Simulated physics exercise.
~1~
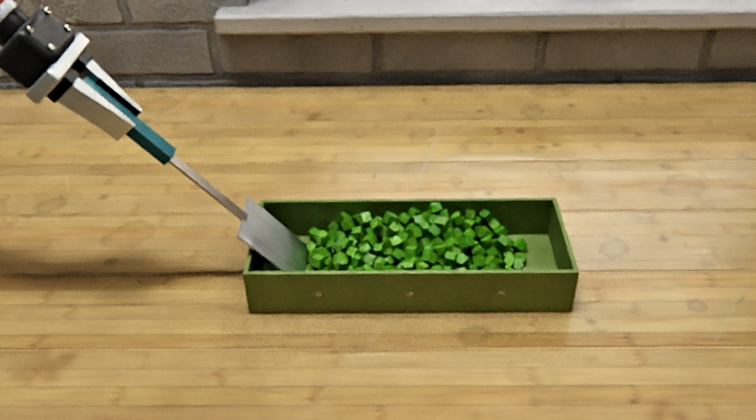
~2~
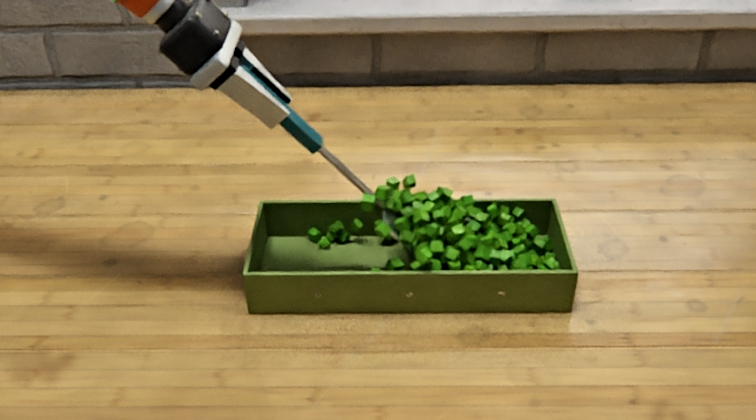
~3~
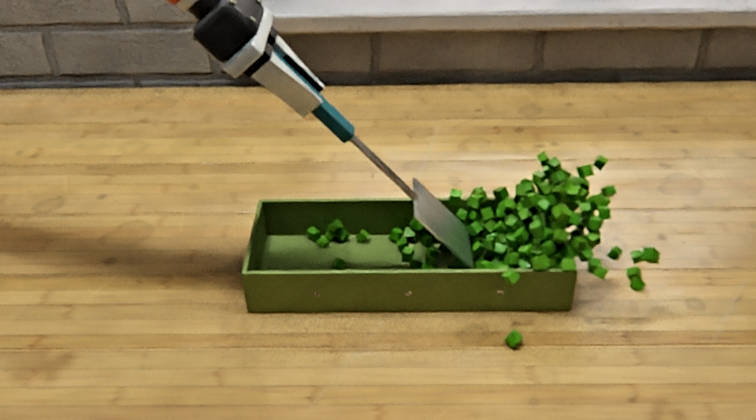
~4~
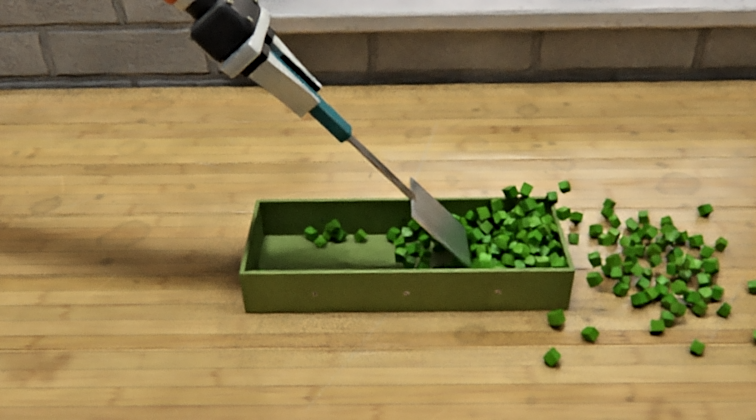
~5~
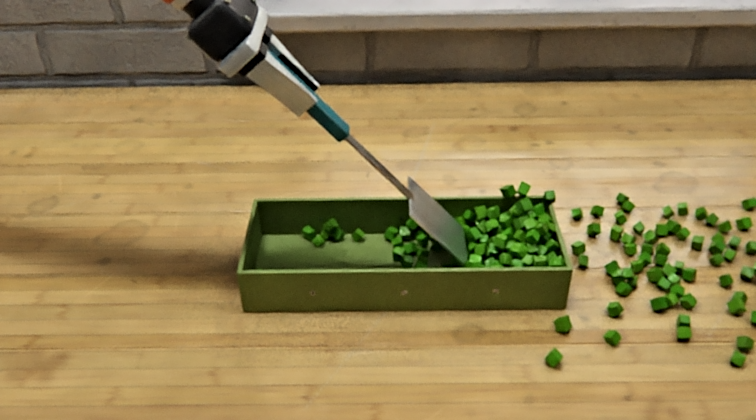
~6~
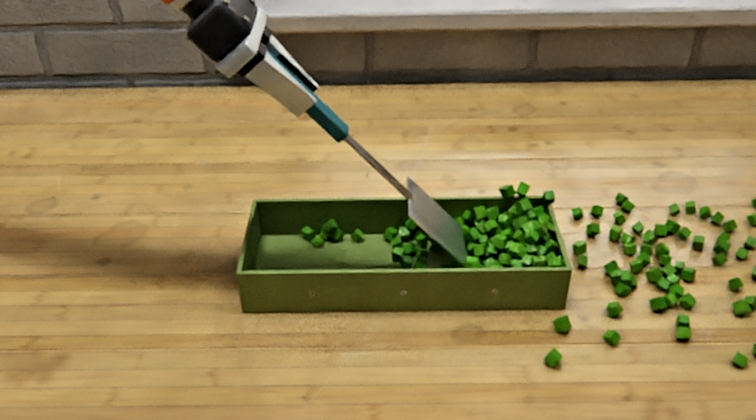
On a wooden table, a robot arm's turner pushes green cubes right, spilling some from a tray.
